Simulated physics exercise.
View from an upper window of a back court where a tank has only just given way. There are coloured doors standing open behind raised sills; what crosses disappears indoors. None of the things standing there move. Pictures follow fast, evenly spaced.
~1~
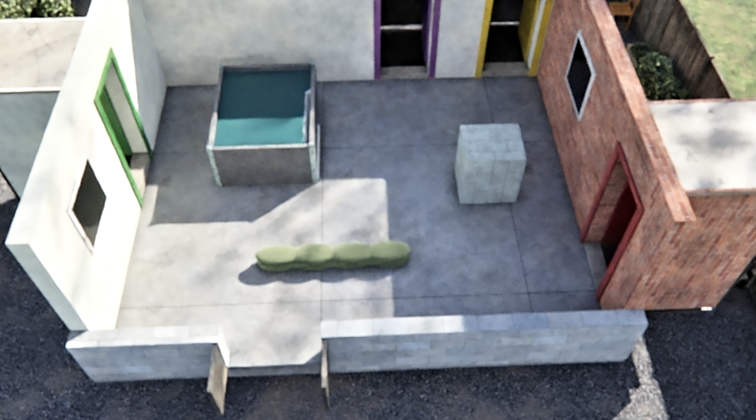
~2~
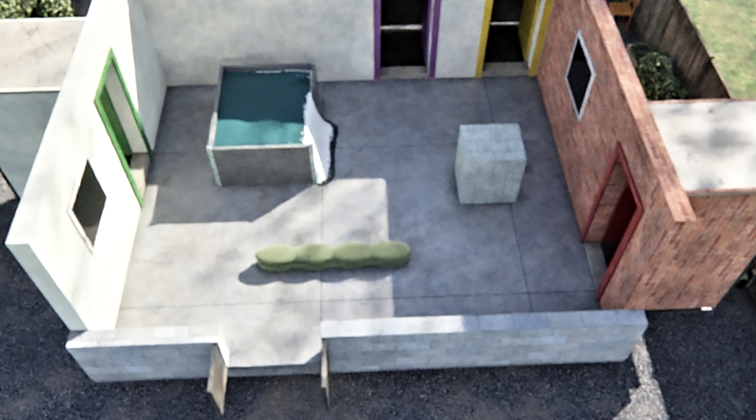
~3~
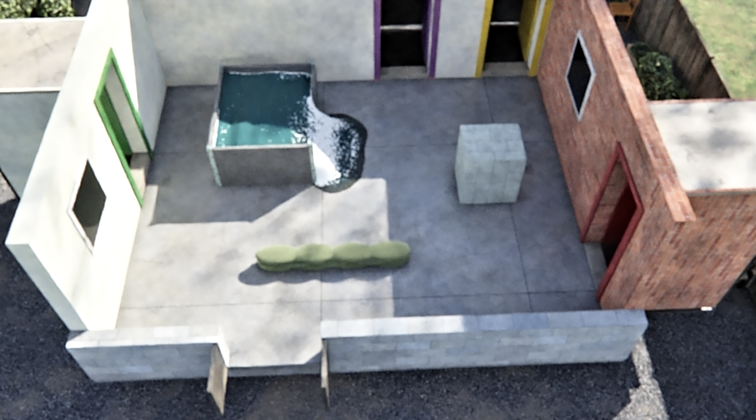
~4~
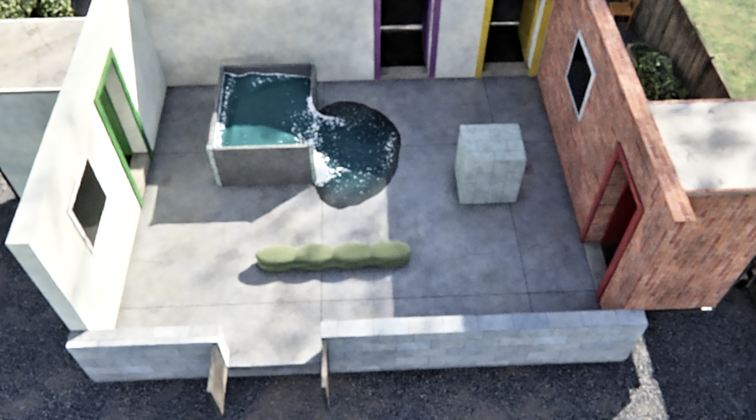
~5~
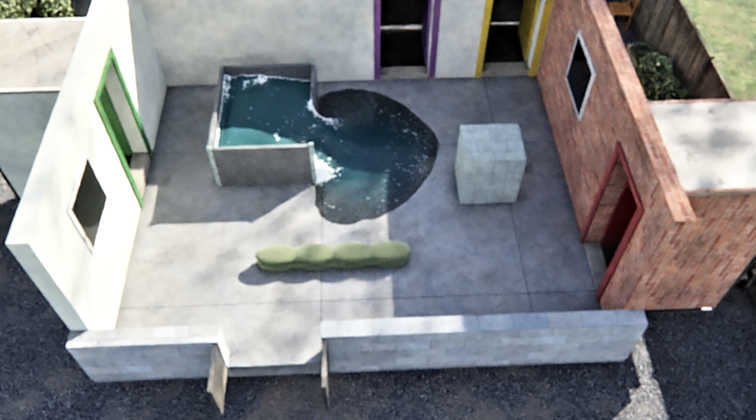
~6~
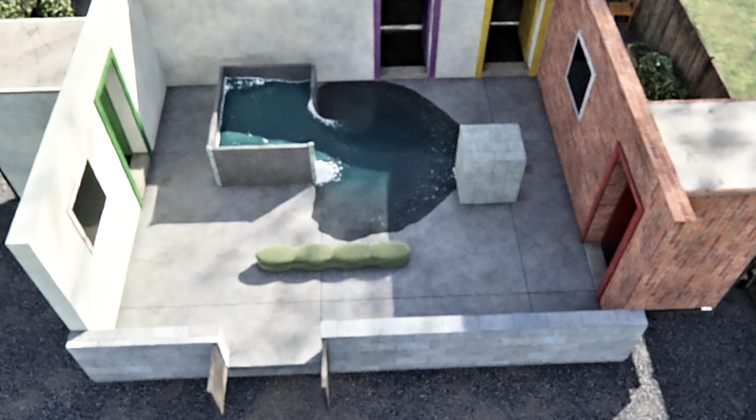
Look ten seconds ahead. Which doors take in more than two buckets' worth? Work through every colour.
One by one: The yellow door is going to allow over two buckets, the green door is going to allow two buckets or less, the red door is going to allow over two buckets, the purple door is going to allow two buckets or less.
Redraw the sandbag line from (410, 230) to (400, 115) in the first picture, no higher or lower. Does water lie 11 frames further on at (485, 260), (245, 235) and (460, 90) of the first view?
Going point by point, they'd be wetted, unwetted and wetted.
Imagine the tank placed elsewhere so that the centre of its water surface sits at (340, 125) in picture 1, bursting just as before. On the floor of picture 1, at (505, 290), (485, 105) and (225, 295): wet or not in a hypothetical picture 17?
Going through them in turn: Waterlogged, waterlogged and still bare.
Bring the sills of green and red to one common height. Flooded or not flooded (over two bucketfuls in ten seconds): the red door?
The red one stays within the limit.
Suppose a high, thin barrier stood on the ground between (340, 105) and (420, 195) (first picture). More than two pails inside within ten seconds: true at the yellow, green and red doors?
Log - yellow: Safe; green: Safe; red: Swamped.
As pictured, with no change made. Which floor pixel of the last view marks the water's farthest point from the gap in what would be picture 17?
I'd say near (606, 335).
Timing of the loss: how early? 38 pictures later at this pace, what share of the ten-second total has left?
Around 65 % of the total, roughly.
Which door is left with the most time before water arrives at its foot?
That would be the door marked green.
A moment on, water covers 40 % of the floor; the yellow door wet at the sill, nothing in, the green door not reached, the red door not reached, the purple door wet at the sill, nothing in.
Next, water covers 50 % of the floor; the yellow door under two buckets in, the green door not reached, the red door wet at the sill, nothing in, the purple door wet at the sill, nothing in.
Then, water covers 55 % of the floor; the yellow door over two buckets in, the green door not reached, the red door over two buckets in, the purple door wet at the sill, nothing in.
Later, water covers 65 % of the floor; the yellow door far over two buckets in, the green door not reached, the red door far over two buckets in, the purple door under two buckets in.
In the end, water covers 95 % of the floor; the yellow door far over two buckets in, the green door wet at the sill, nothing in, the red door far over two buckets in, the purple door under two buckets in.
